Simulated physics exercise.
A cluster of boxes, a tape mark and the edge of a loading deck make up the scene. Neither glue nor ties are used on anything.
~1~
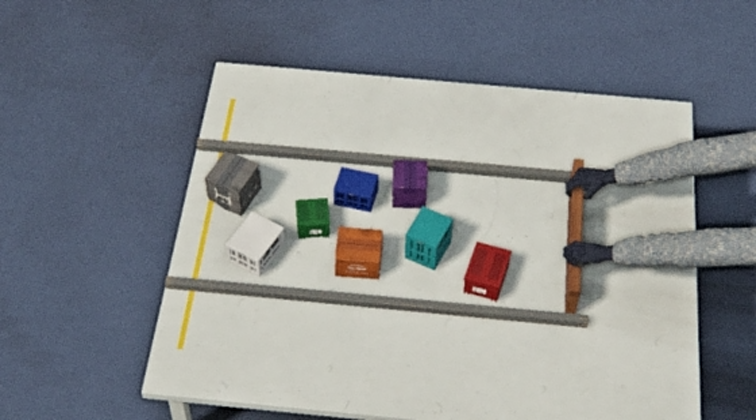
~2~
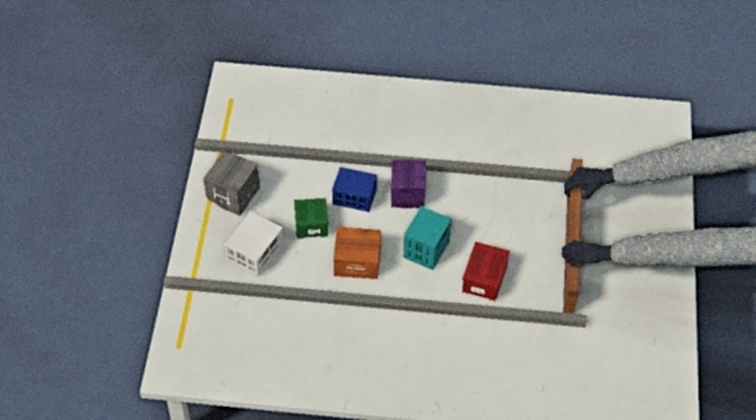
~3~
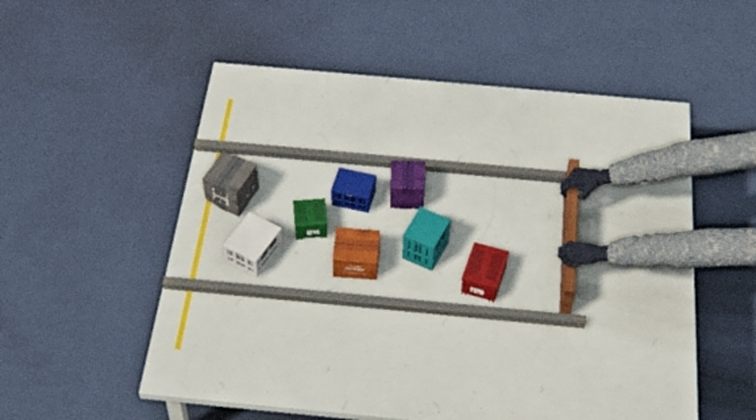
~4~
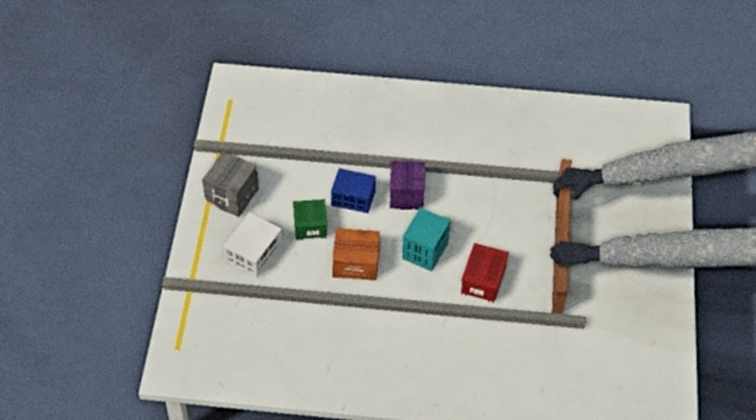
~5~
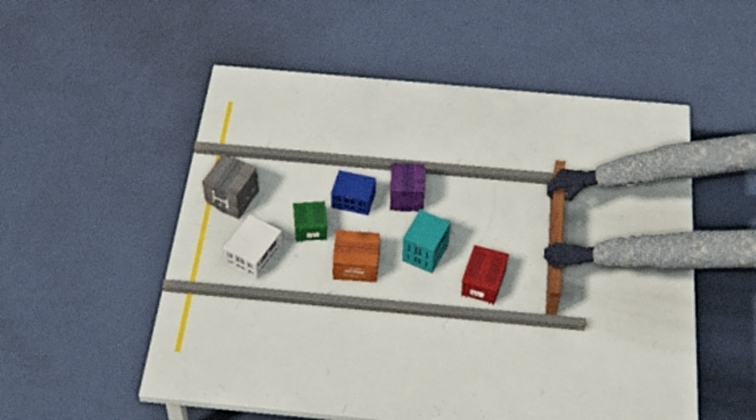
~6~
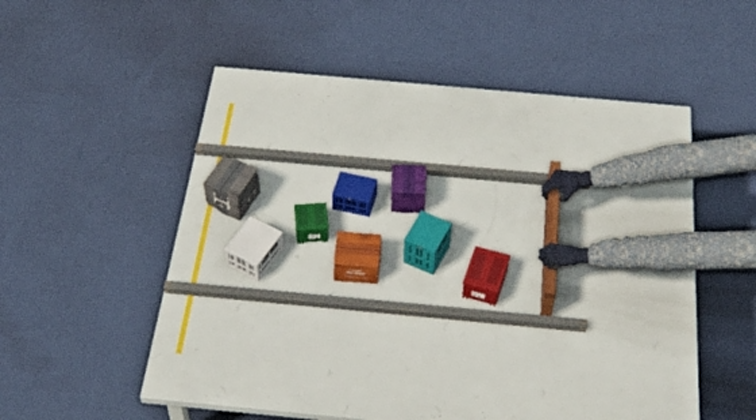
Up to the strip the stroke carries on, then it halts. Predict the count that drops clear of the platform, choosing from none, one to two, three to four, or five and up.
The count is five and up.
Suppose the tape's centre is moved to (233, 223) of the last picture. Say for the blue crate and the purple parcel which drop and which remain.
Outcome - blue crate: It does not stay; purple parcel: It stays where it is.
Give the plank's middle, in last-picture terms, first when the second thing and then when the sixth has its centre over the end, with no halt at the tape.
First: Around (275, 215). Next: Around (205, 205).
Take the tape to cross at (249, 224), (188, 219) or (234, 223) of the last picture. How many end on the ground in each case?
First 2, then 8, then 5.
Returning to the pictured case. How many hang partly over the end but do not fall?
Answer: 3.
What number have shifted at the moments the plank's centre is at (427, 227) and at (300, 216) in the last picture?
First 2, after that 8.
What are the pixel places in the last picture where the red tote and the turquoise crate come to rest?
Answer: First (180, 251), after that (188, 202).
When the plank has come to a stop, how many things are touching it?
The count in contact is 3.
Soon after, none off yet; grey parcel at rest near (232, 188); white crate at rest near (255, 249); green tote at rest near (311, 223).
After that, none off yet; grey parcel at rest near (232, 188); white crate displaced a little near (247, 249); green tote displaced a little near (302, 222).
And then, none off yet; grey parcel displaced about its own width near (183, 186); white crate displaced well along near (166, 242); green tote displaced well along near (217, 215).
In the end, the number that fall off is five or more; gone, orange box, blue crate, green tote, white crate and grey parcel.
